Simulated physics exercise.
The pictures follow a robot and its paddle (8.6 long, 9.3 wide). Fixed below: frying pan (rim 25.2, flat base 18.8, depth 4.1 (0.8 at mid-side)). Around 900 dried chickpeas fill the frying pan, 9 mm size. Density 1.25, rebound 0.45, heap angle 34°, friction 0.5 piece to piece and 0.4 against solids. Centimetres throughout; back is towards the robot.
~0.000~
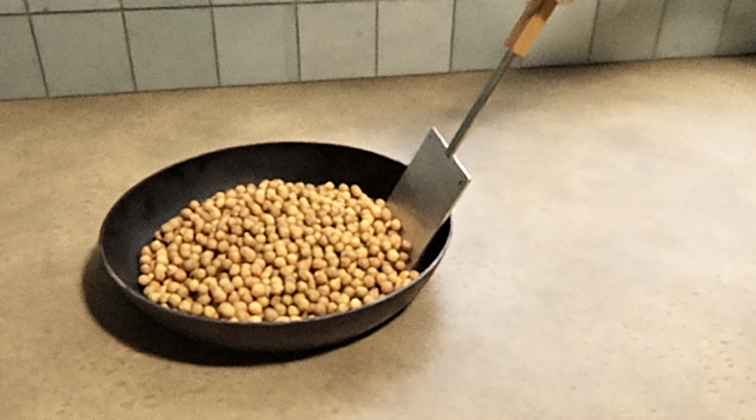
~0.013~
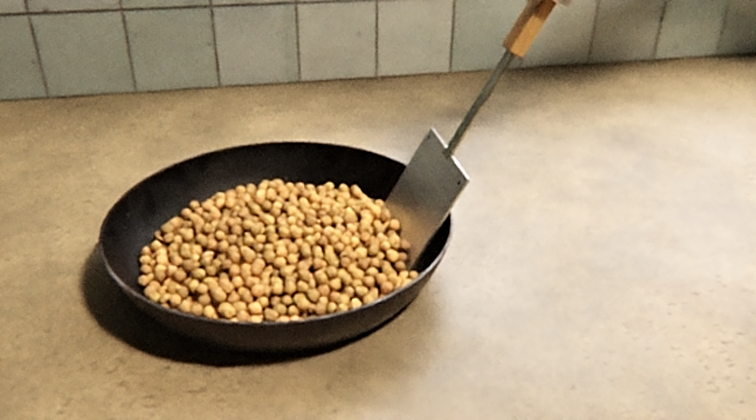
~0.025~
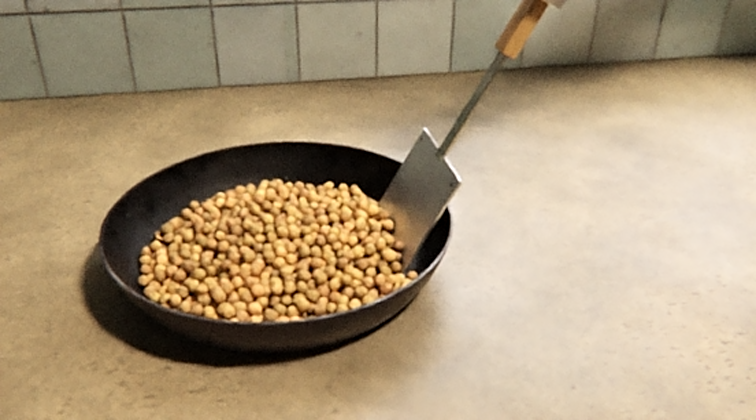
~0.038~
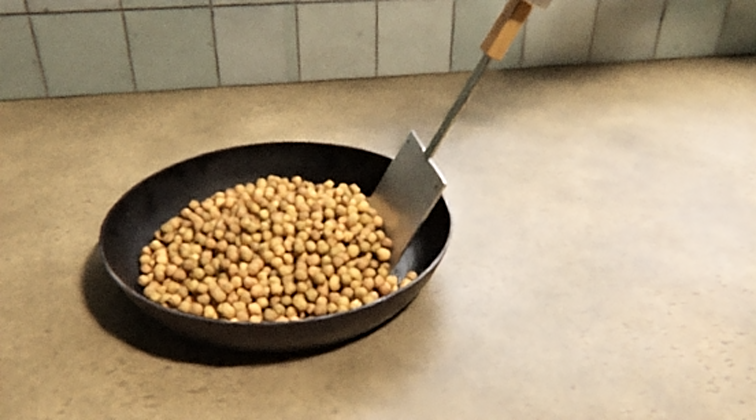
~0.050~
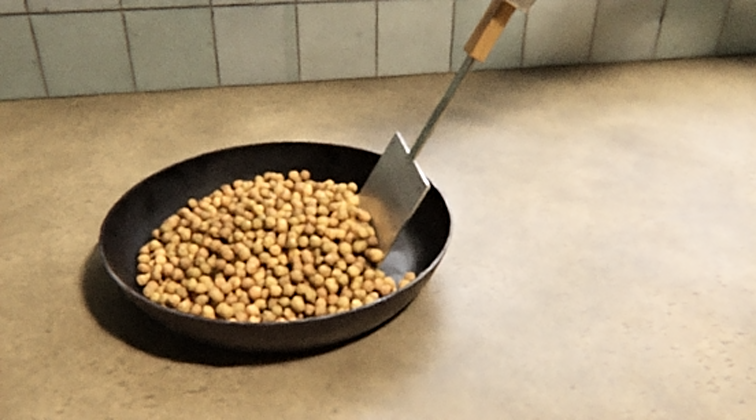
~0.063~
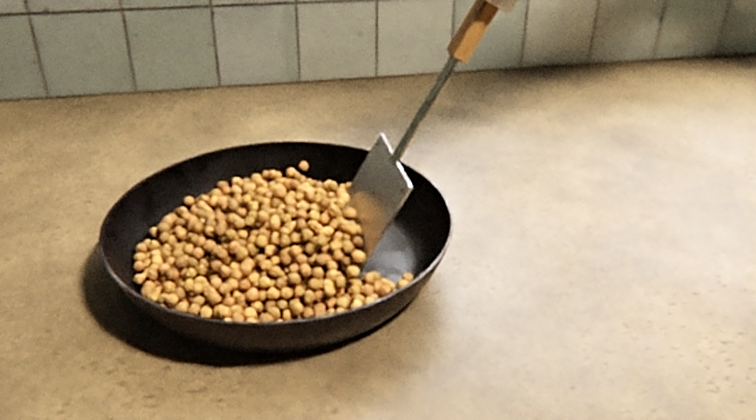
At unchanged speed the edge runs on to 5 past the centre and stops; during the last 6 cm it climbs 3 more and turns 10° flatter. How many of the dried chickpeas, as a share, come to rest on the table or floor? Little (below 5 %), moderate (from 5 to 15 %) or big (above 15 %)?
On the table or floor the share is moderate, from 5 to 15 %.
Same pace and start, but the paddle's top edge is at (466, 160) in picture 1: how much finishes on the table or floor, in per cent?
About 10 per cent.
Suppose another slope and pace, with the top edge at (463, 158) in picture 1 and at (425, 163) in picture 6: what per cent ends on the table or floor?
About 0 per cent.
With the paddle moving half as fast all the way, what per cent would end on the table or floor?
Then about 0 per cent.
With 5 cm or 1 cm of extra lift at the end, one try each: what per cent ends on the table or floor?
About 10 and 0 per cent.
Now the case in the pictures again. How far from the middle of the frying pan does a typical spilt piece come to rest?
About 30 cm.
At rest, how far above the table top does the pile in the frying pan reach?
About 5.0 cm.
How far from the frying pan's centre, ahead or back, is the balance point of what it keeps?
Roughly 4.5 cm ahead.
By 0.09 s, sloping 61°, highest piece 5 above the table; 900 in the frying pan.
By 0.12 s, sloping 57°, highest piece 6 above the table; 900 in the frying pan.
By 0.34 s, sloping 51°, highest piece 5 above the table; 814 in the frying pan, 81 on the table or floor, 5 on the blade or in flight.
By 1.39 s, sloping 51°, highest piece 5 above the table; 813 in the frying pan, 87 on the table or floor.
Final count, 813 in the frying pan, 87 on the table or floor. That is 10 % on the table or floor.
